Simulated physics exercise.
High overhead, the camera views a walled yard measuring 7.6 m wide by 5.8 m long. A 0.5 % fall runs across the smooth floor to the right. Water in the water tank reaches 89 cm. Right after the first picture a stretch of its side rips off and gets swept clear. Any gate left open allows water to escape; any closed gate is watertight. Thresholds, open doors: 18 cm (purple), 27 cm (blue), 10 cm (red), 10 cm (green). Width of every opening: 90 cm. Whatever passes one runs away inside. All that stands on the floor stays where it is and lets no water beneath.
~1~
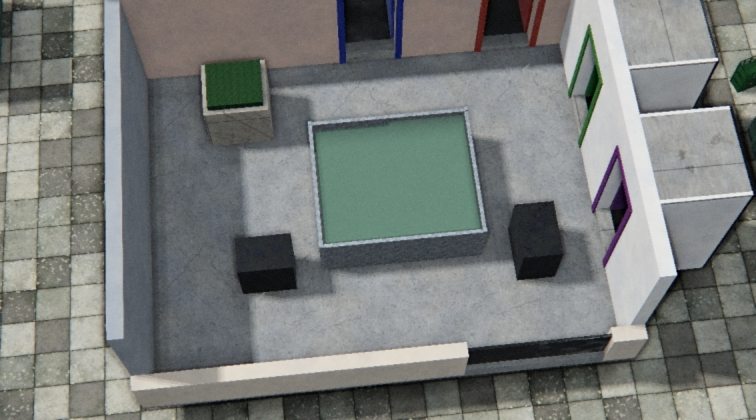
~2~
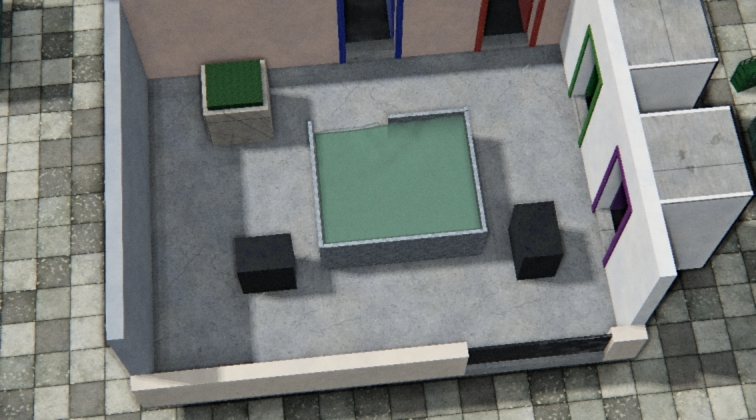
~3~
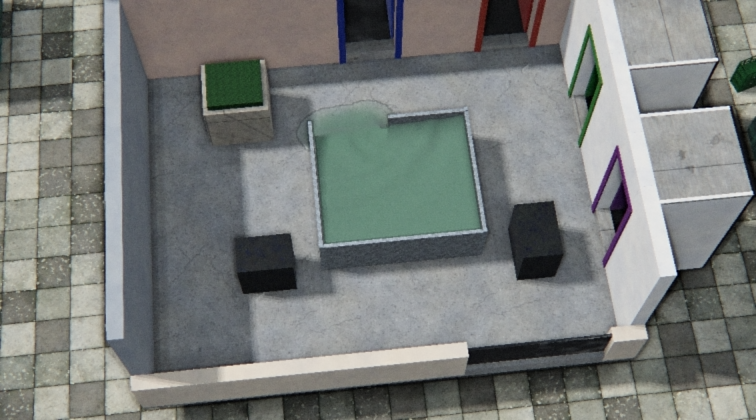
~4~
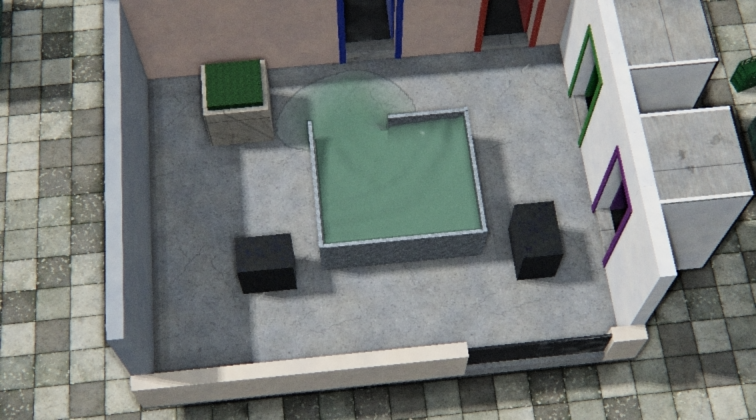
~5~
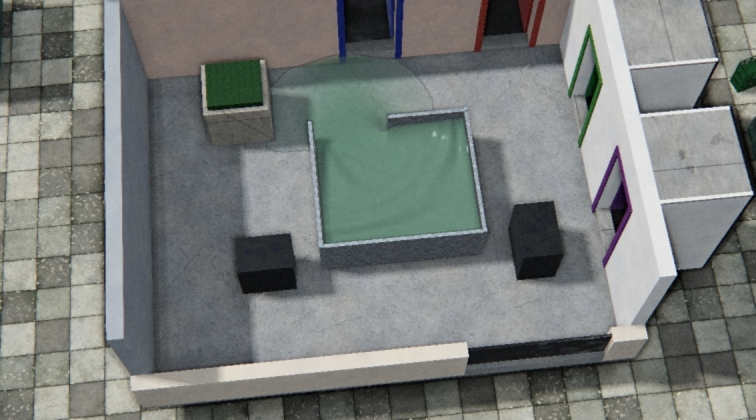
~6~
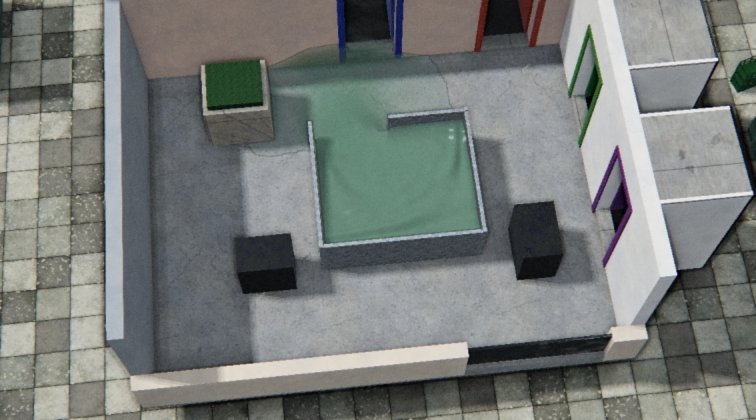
We see a walled yard from above with a tank of green water, two dark blocks and a planter; part of the tank's far side breaks away, and water pours through the gap, spreading across the floor to the back wall.
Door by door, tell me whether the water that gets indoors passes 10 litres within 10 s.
My prediction: The purple door undershoots the limit; the blue door overshoots the limit; the red door overshoots the limit; the green door overshoots the limit.
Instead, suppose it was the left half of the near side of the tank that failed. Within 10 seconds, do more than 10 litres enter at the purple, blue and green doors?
Purple short, blue short, green beyond.
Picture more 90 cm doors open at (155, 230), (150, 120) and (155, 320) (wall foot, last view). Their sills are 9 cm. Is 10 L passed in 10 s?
Well, the first is on the low side, the second is on the high side, and the third is on the high side.
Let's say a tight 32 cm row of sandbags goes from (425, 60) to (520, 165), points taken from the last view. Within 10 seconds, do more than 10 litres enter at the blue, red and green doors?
Note - blue: Limit exceeded; red: Limit held; green: Limit held.
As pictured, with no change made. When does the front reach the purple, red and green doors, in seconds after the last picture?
Times: Purple 2.4 seconds, red 0.5 seconds, green 1.6 seconds.
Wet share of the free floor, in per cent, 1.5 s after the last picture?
Roughly 30 percent.
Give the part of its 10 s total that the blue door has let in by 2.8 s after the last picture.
I'd say close to 90 percent.
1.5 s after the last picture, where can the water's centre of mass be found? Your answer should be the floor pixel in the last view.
It lies at roughly (366, 154) in pixels.
Then, 0.7 s after the last picture water covers 20 % of the floor and is deepest (60 cm) near (277, 69); purple door not reached, blue door 50 cm at the sill, 58 L in, red door 7 cm at the sill, 0 L in, green door not reached.
Then, 1.5 s after the last picture water covers 30 % of the floor and is deepest (63 cm) near (158, 79); purple door not reached, blue door 47 cm at the sill, 160 L in, red door 8 cm at the sill, 0 L in, green door not reached.
Then, 2.8 s after the last picture water covers 65 % of the floor and is deepest (40 cm) near (158, 79); purple door 6 cm at the sill, 0 L in, blue door 35 cm at the sill, 242 L in, red door 8 cm at the sill, 0 L in, green door 20 cm at the sill, 30 L in.
Then, 5.3 s after the last picture water covers 95 % of the floor and is deepest (24 cm) near (158, 79); purple door 8 cm at the sill, 0 L in, blue door 22 cm at the sill, 263 L in, red door 11 cm at the sill, 7 L in, green door 18 cm at the sill, 112 L in.
Then, 9.3 s after the last picture water covers 100 % of the floor and is deepest (21 cm) near (422, 267); purple door 11 cm at the sill, 0 L in, blue door 13 cm at the sill, 263 L in, red door 15 cm at the sill, 32 L in, green door 13 cm at the sill, 178 L in.
